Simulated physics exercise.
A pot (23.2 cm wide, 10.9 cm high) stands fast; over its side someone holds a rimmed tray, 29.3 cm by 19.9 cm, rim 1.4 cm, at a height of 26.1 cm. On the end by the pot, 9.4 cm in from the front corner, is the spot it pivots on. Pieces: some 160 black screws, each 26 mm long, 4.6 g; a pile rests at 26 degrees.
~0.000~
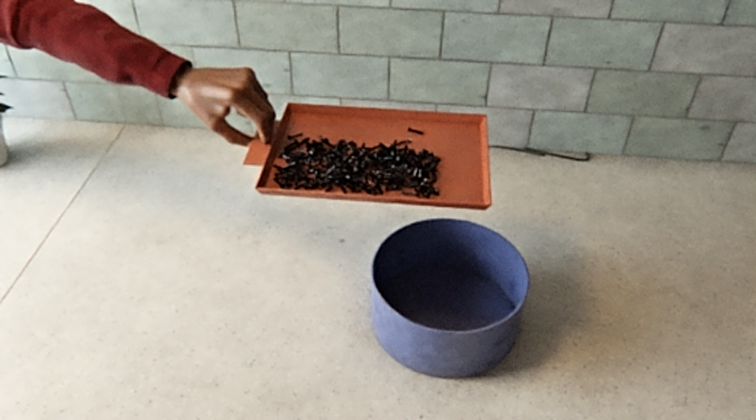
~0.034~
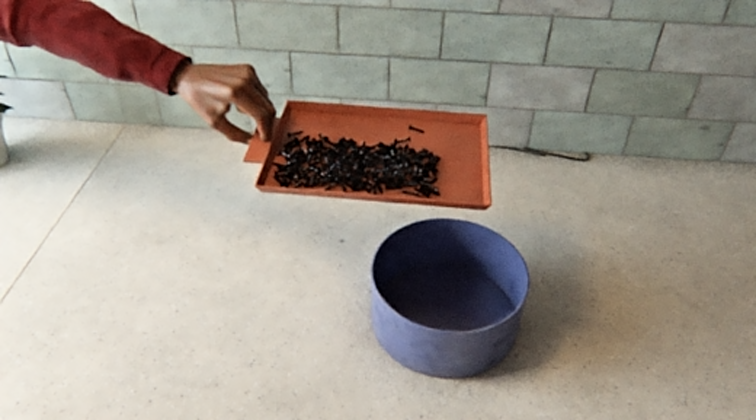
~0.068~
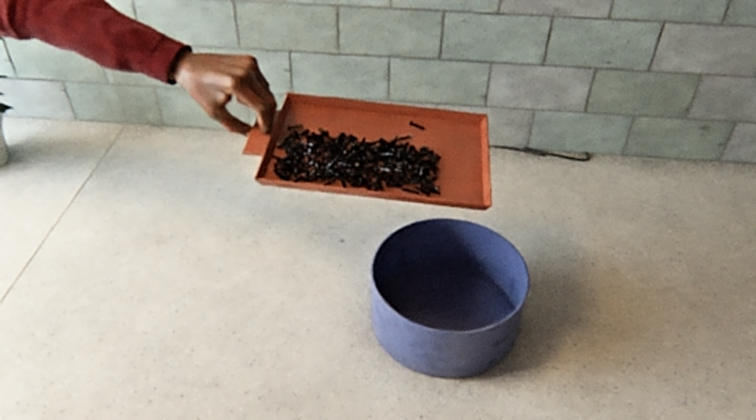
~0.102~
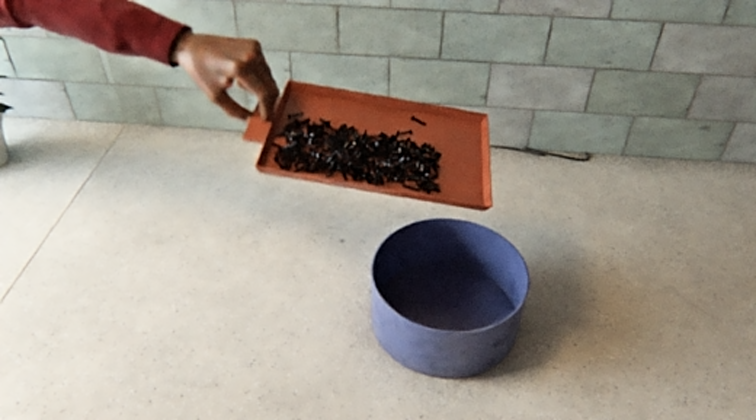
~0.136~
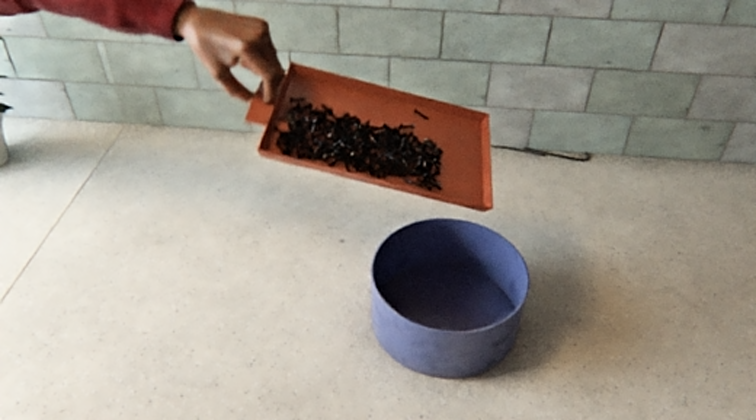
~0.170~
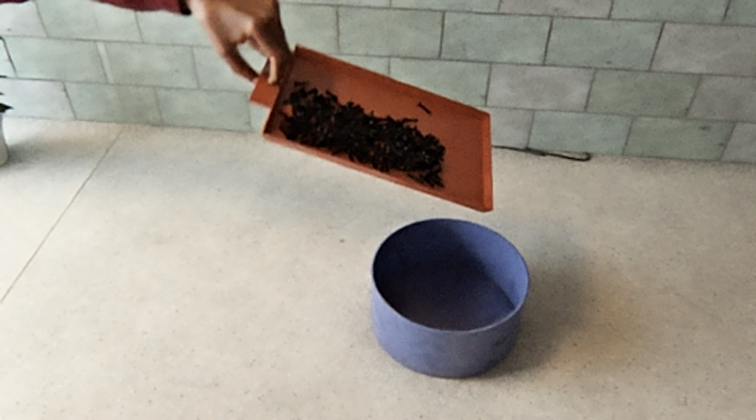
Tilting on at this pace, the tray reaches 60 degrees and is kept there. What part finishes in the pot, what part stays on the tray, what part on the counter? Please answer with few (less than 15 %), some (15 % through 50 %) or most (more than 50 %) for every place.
Pot: Some, tray: Few, counter: Most.
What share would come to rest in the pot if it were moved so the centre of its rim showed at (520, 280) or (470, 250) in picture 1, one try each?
First try around 95 %, second around 40 %.
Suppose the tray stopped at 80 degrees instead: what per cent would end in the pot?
You'd end up with some 20 % in the pot.
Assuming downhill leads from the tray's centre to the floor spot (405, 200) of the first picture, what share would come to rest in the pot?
I'd estimate about 55 %.
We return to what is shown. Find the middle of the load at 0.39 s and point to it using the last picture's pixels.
I reckon close to (434, 109).
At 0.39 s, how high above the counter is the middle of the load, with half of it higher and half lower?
The halfway mark sits at about 38 cm.
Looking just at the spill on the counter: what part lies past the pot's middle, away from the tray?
Some 100 per cent of the spill lies beyond the centre.
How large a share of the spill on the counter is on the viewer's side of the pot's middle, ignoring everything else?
Some 60 per cent.
Then, at 0.30 s, tilt 42 degrees; the tray holds 100 %, the pot 0 %.
Then, at 0.39 s, tilt 56 degrees; the tray holds 100 %, the pot 0 %.
After 0.62 s, tilt 60 degrees; the tray holds 30 %, the pot 5 %.
At rest (2.1 s), pot 25 %, tray 5 %, counter 70 %.
